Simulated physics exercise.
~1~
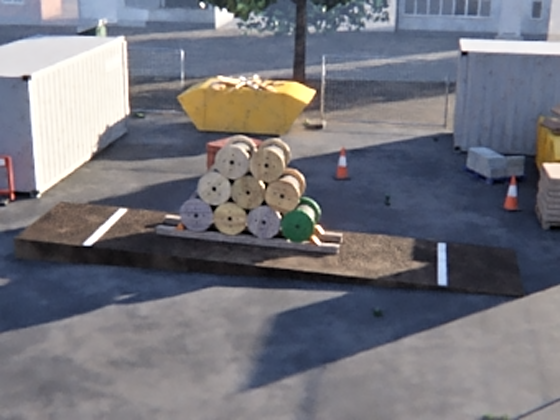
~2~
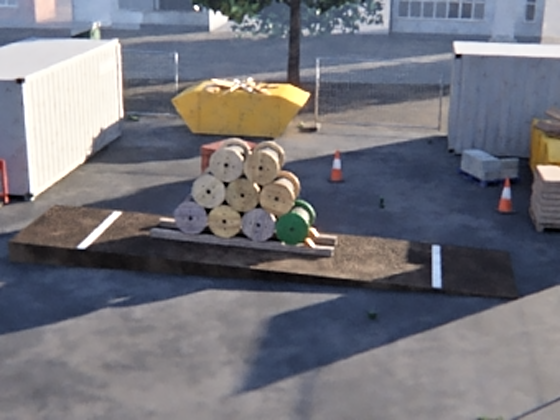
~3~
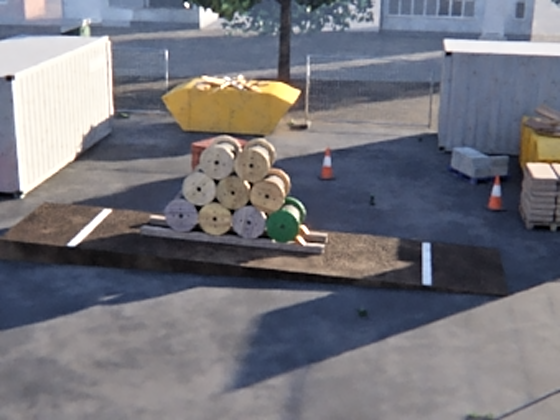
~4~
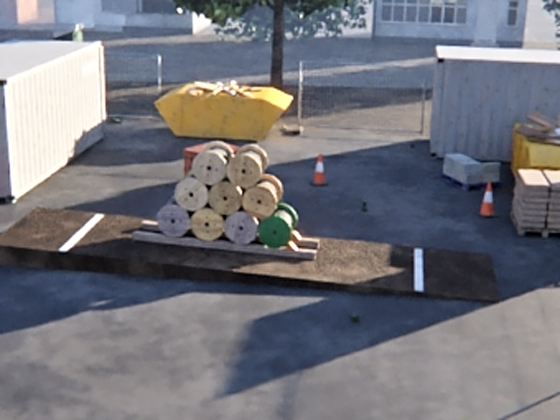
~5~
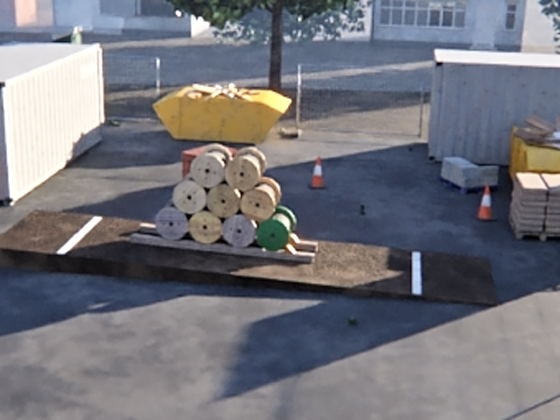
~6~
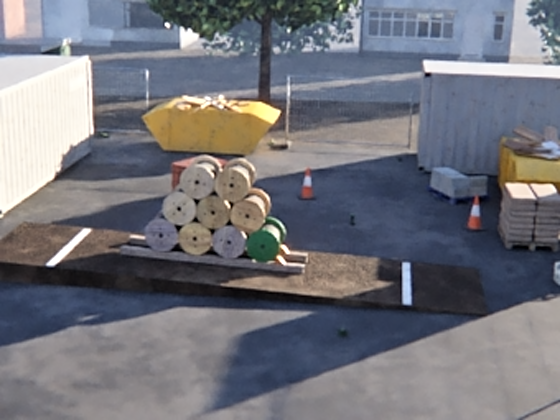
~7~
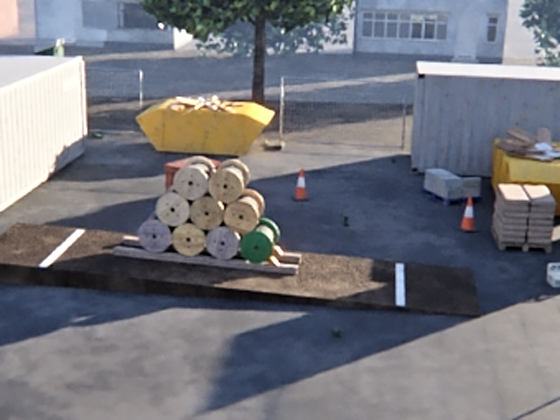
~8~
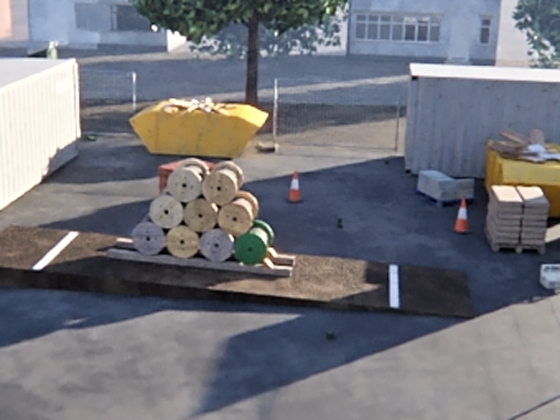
A pyramid of pale wooden cable reels, with a green one at its lower right corner, sits on low timber bearers in a sunlit, paved yard seen from above. Beneath it runs a long strip of dark soil with a white line near each end. White containers stand at either side, a yellow skip and a tree behind, and orange cones and stacked pallets to the right. The view drifts slightly right, so everything slides gradually left. The reels never shift, and at the end the stack still stands intact between the lines, green reel in place.
